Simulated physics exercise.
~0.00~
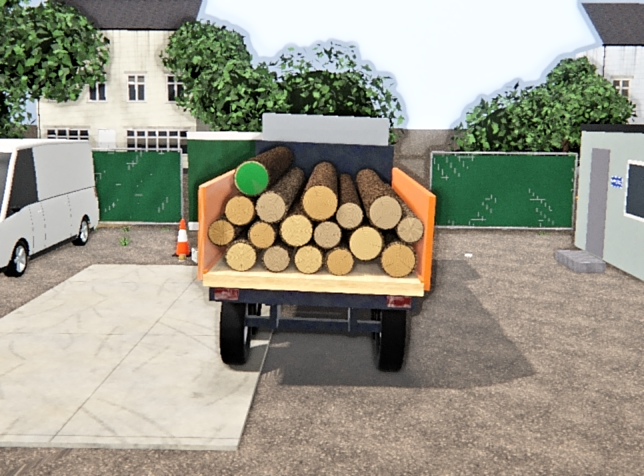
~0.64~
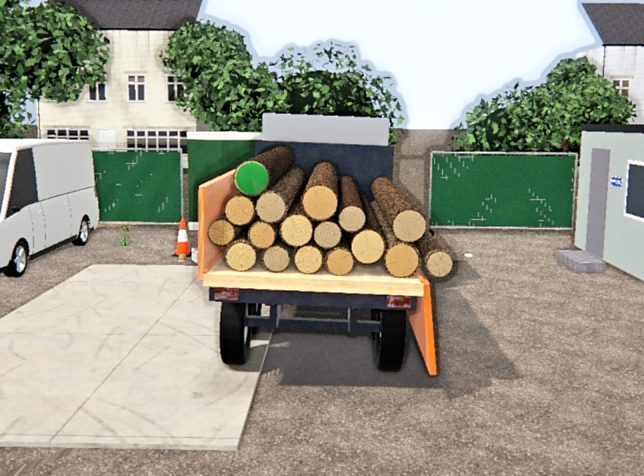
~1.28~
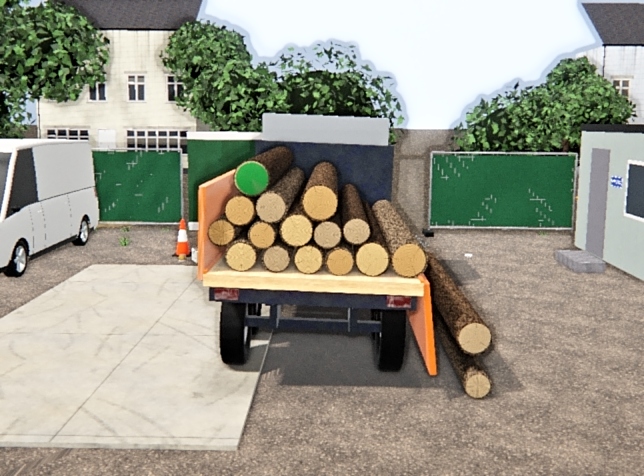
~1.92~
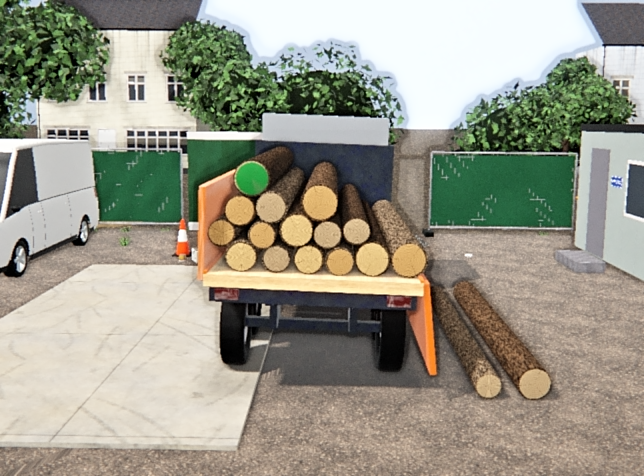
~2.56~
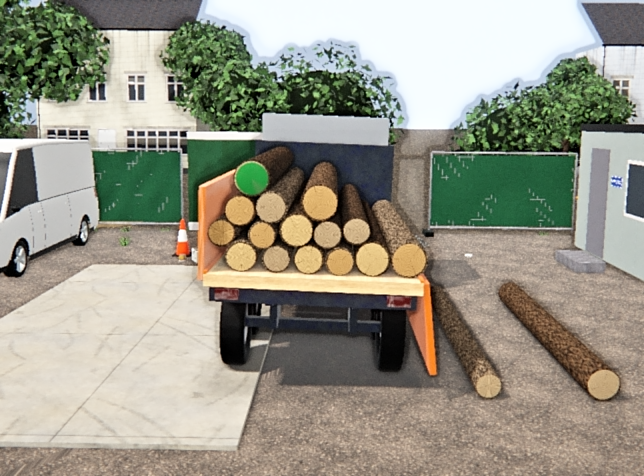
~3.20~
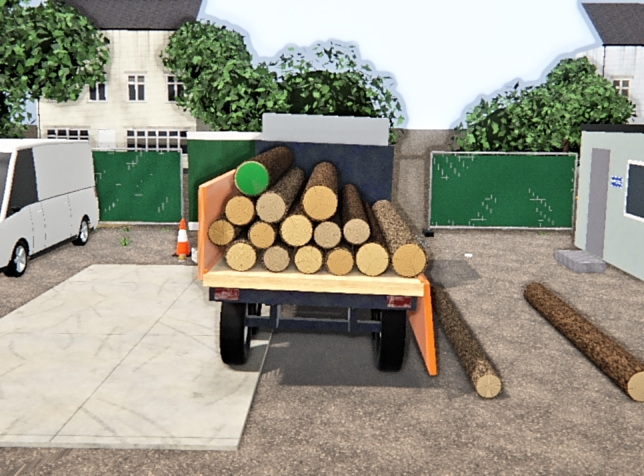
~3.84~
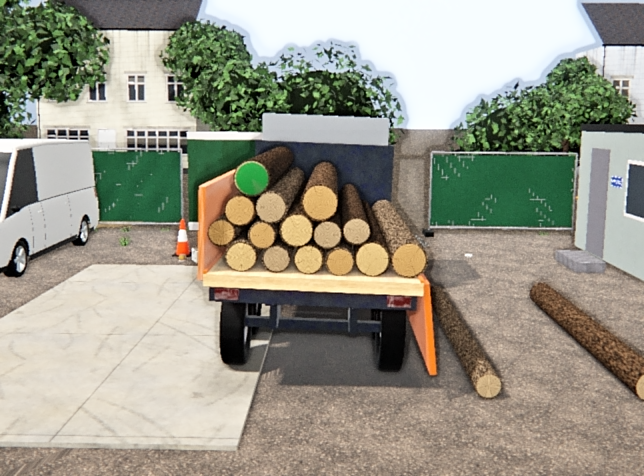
At the start, a flatbed lorry stands in a yard with a stack of logs held between two orange side boards, one log with a green end resting high on the left. The board on the right drops down, and the logs on that side begin to shift outward. Two logs roll over the right edge and land on the ground beside the lorry. One settles close to the lowered board, while the other rolls further right until it is partly out of view. The rest of the stack stays on the deck, with the green log still on top at the left.
